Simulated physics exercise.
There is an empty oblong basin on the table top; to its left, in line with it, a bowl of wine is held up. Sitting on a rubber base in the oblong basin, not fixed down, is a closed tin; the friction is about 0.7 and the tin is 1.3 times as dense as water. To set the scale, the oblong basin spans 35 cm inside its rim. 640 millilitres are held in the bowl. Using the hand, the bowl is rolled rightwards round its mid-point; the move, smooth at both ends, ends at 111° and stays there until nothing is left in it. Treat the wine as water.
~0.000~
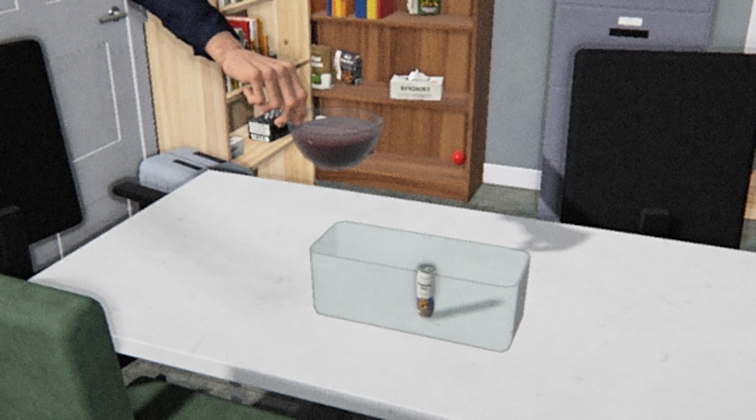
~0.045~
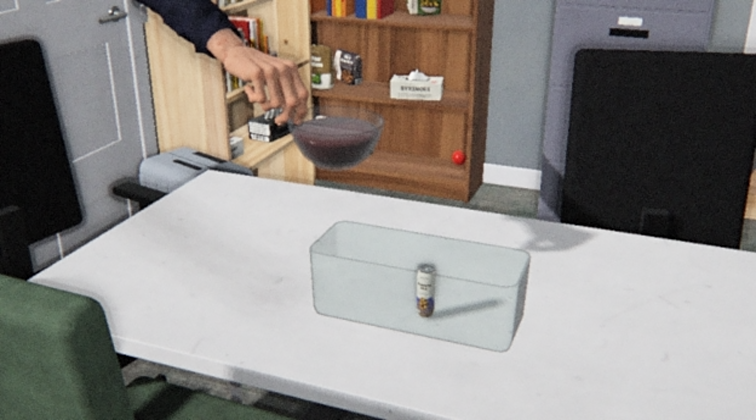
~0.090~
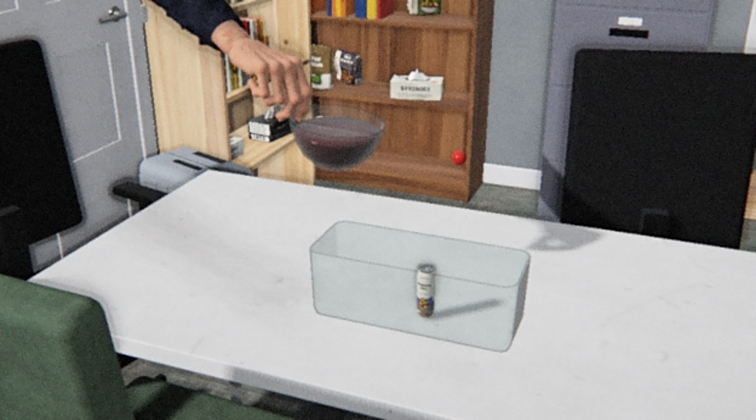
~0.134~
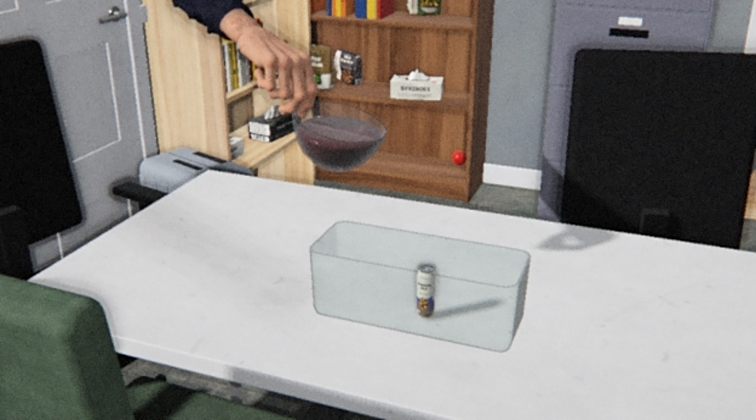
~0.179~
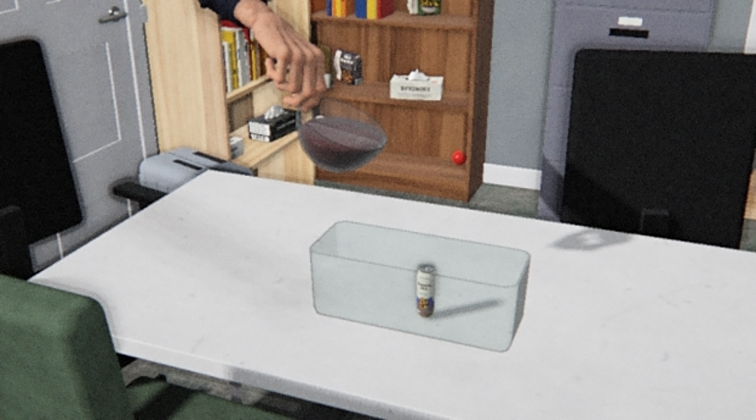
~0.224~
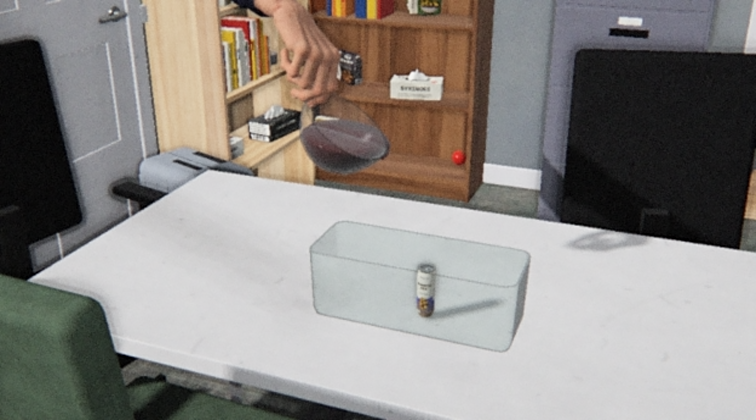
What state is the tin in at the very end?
It capsizes.
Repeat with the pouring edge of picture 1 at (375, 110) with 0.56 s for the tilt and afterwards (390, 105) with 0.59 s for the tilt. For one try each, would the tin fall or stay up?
First it tips over; then it stays on its base.
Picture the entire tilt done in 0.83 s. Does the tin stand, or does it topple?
In that case the tin does not tip.
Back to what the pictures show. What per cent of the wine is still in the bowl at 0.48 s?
Still held: Roughly 7 % of the total.
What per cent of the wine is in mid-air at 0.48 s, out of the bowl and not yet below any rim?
50 %.
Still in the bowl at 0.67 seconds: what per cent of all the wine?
Near 0 percent, more or less.
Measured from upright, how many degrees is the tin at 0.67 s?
I'd put it at close to 15 degrees off upright.
By 0.48 s the tilt is 103° and 7 per cent is still to pour; the tin stands where it began.
By 0.67 s the tilt is 111° and 0 per cent is still to pour; the tin leans 17°.
By 0.87 s the tilt is 111° and 0 per cent is still to pour; the tin lies on its side.
By 1.08 s the tilt is 111° and 0 per cent is still to pour; the tin lies on its side.
At rest the tin lies on its side.
